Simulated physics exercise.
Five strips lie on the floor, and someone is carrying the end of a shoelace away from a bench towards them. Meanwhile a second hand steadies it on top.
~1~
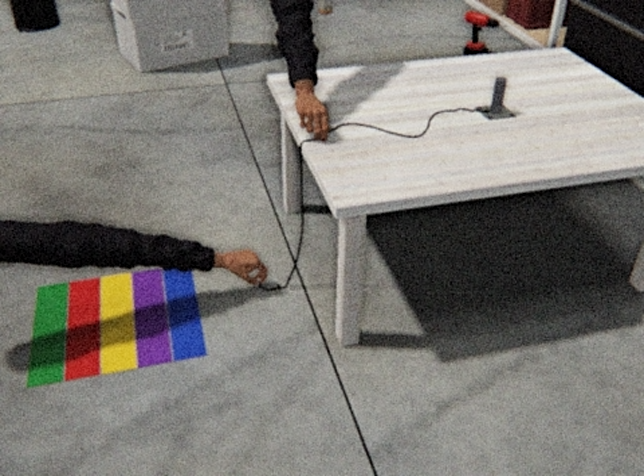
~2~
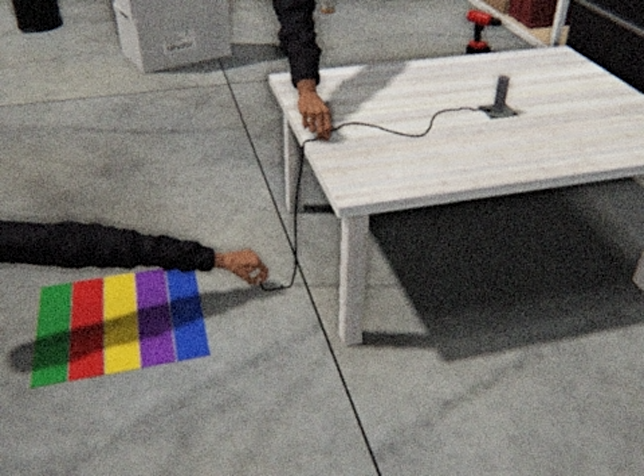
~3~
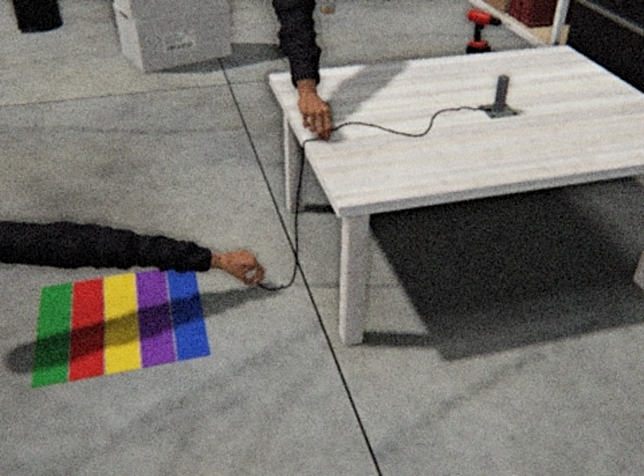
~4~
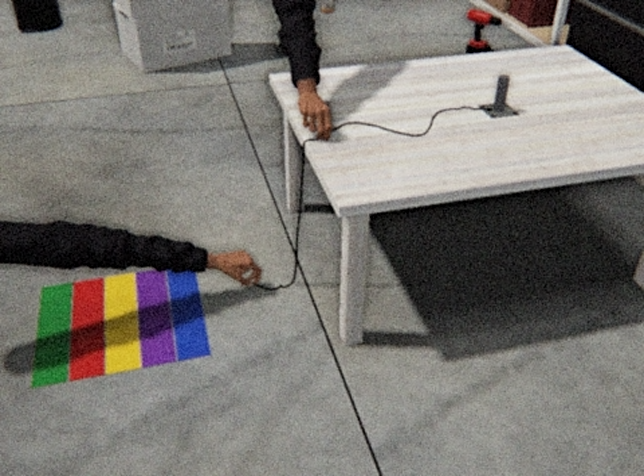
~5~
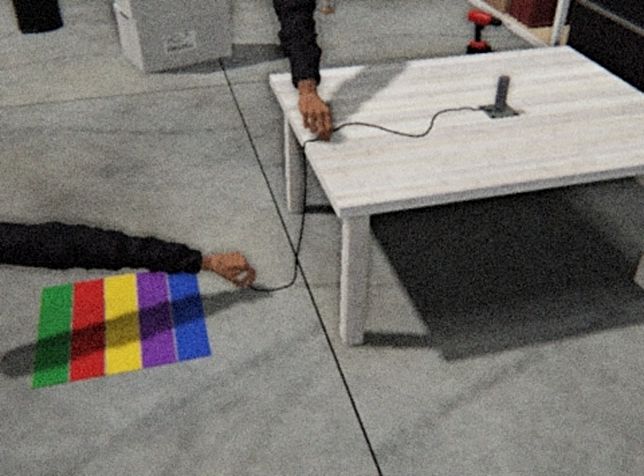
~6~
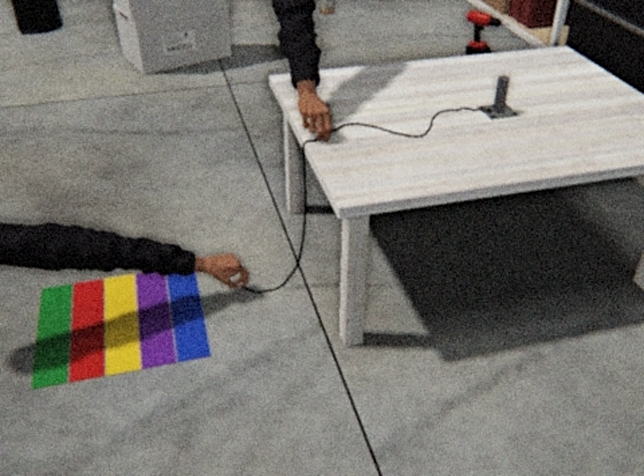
The clip opens on a dark shoelace running across a pale bench and over its edge, one hand resting on it there while another holds its end near five coloured strips on the floor. The lower hand then draws the end slightly left, towards the blue strip, while the upper hand barely moves.
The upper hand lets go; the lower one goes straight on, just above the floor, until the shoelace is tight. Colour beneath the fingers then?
Red.
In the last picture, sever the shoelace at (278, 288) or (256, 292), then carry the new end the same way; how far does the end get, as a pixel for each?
The pixels are (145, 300) and (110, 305), in that order.
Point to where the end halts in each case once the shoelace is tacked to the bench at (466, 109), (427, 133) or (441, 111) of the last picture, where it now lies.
They end up at (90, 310), (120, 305) and (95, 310).
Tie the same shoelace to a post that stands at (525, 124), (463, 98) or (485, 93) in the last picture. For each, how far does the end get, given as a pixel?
Roughly (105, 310), then (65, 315), then (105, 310).
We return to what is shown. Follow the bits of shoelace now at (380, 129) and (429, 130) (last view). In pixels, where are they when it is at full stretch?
The first at (345, 135), the second at (402, 126).
A little later, end near (148, 301); over purple.
Next, end near (110, 307); over yellow.
When it is tight, end near (87, 311); over red. The red one.
